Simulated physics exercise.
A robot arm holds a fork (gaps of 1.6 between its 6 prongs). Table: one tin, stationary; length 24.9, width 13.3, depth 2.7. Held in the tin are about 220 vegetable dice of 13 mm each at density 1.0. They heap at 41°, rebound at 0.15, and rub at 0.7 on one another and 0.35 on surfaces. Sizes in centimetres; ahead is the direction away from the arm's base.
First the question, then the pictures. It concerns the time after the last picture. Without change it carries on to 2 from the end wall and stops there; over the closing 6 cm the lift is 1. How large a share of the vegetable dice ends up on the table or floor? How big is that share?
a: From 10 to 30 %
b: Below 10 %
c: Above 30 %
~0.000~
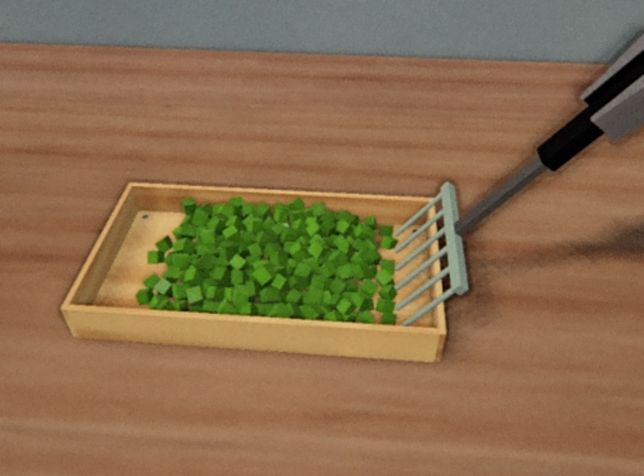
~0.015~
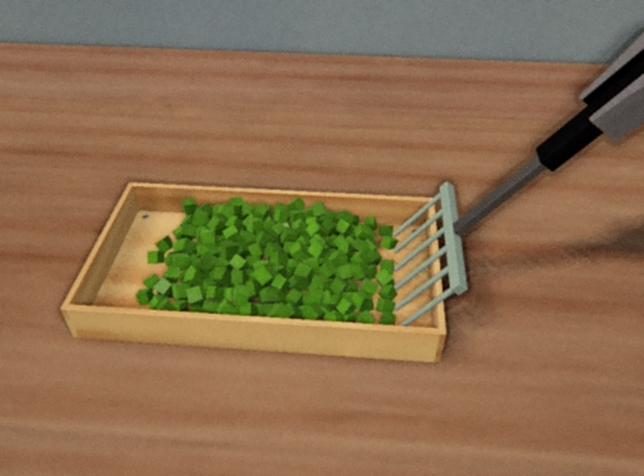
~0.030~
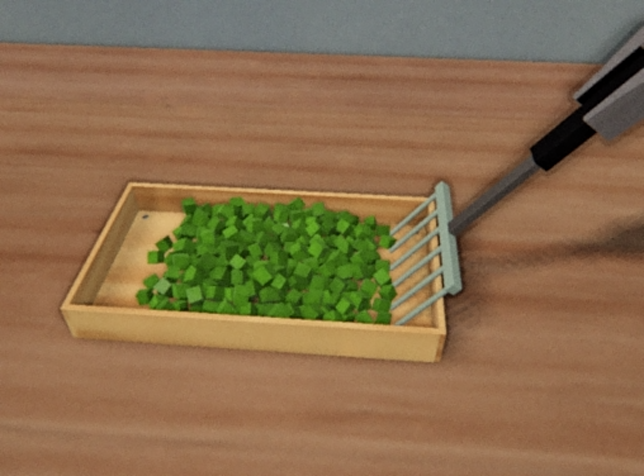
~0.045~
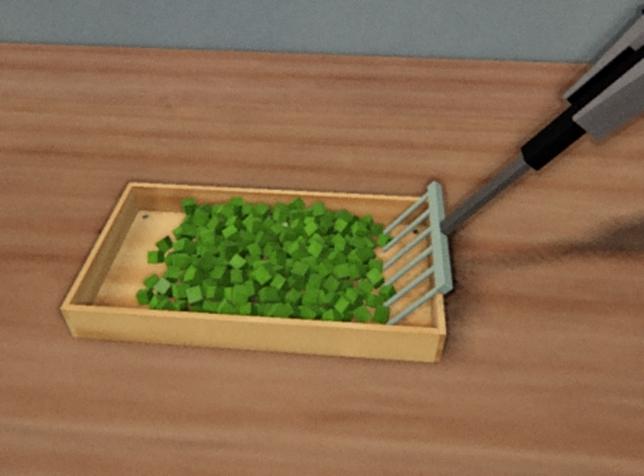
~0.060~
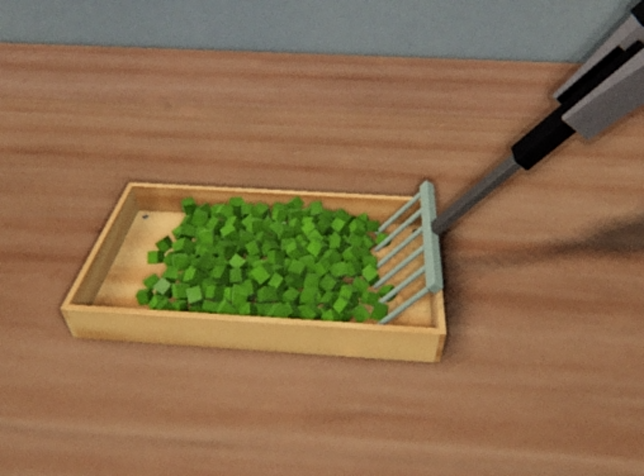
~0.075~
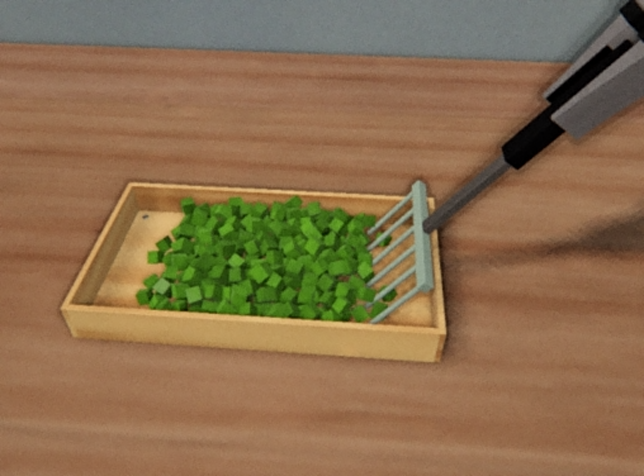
a, from 10 to 30 %.
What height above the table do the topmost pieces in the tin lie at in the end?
Roughly 5.5 centimetres.
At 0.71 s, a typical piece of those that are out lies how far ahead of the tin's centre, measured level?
Around 14 cm.
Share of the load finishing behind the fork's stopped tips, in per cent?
Some 65 %.
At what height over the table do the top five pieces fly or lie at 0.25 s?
They are around 4 cm above the table.
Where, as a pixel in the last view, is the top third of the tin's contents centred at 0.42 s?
(190, 228).
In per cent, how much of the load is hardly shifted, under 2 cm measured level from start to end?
I'd say something near 15 percent.
After 0.25 s, sloping 54°, highest piece 4 above the table; 221 in the tin.
After 0.42 s, sloping 54°, highest piece 7 above the table; 218 in the tin, 1 on the table or floor, 2 in flight or on the tool.
After 0.71 s, sloping 54°, highest piece 5 above the table; 181 in the tin, 39 on the table or floor, 1 in flight or on the tool.
After 1.41 s, sloping 54°, highest piece 5 above the table; 181 in the tin, 40 on the table or floor.
In the end, 181 in the tin, 40 on the table or floor. That is 18 % on the table or floor.
